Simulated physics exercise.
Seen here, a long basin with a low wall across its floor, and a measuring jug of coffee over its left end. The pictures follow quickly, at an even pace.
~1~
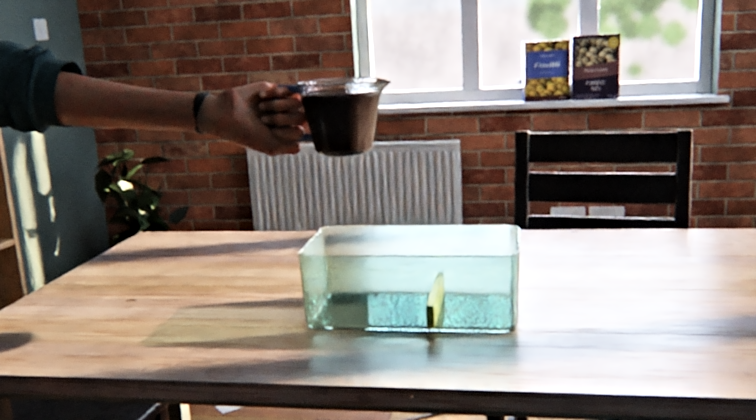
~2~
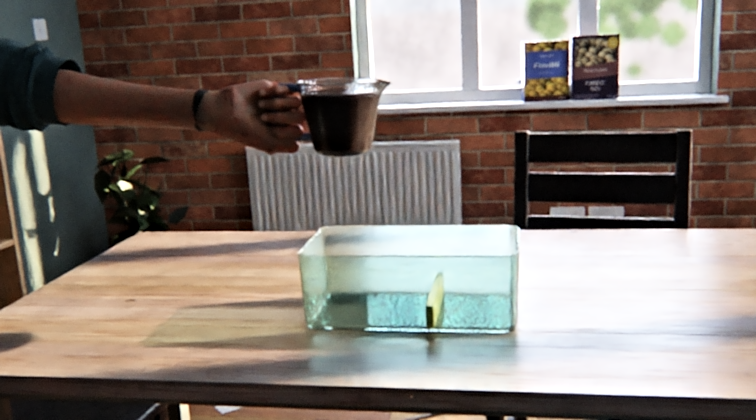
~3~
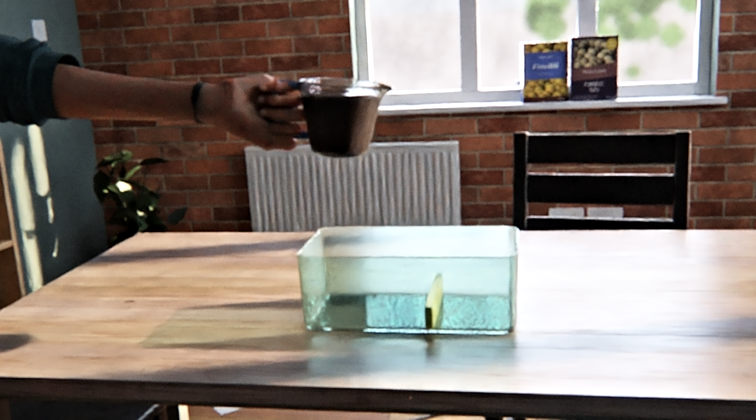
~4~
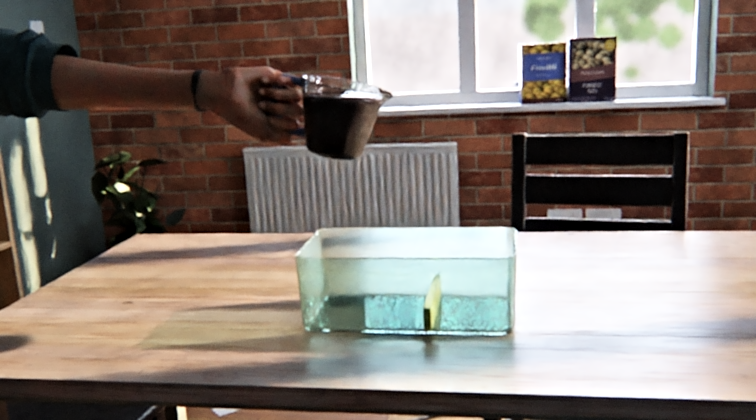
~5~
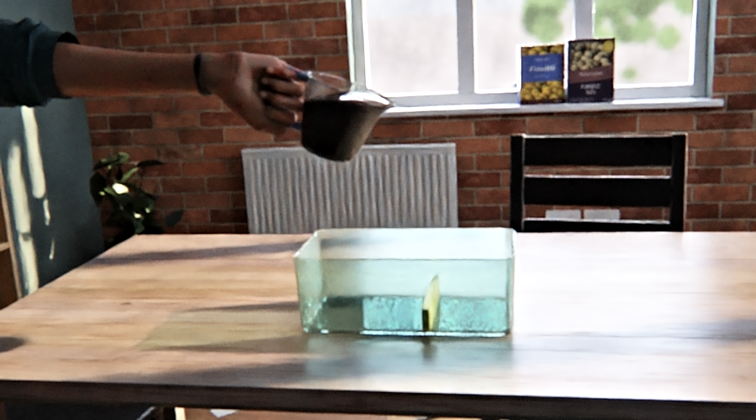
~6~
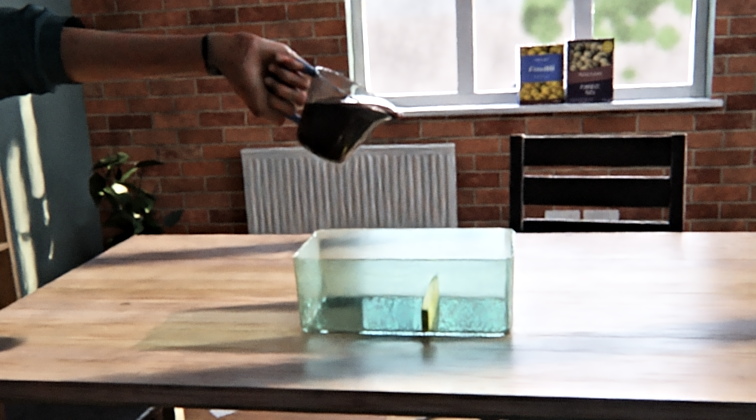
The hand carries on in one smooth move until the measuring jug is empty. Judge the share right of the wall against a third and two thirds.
In the end from a third to two thirds is right of the wall.
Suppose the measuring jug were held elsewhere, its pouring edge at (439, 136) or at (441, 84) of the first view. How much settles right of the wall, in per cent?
The first gives 75 %, the second 65 %.
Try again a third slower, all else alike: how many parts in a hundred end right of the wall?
Close to 70 per cent.
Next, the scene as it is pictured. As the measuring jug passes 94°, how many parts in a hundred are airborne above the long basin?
Close to 35 per cent.
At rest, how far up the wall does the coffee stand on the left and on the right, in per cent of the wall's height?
Some 30 per cent left and 50 right.
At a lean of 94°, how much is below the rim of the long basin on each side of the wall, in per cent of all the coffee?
Near 0 on the left, 25 on the right.
A moment on, the measuring jug is tipped on its side and 36 per cent is still to pour, 1 is left of the wall and 27 right of it.
Next, the measuring jug is tipped right over and 2 per cent is still to pour, 31 is left of the wall and 57 right of it.
Then the measuring jug is tipped right over and 0 per cent is still to pour, 42 is left of the wall and 55 right of it.
Later the measuring jug is tipped right over and 0 per cent is still to pour, 42 is left of the wall and 55 right of it.
Finally, 42 per cent lies left of the wall, 55 right of it and 3 outside.
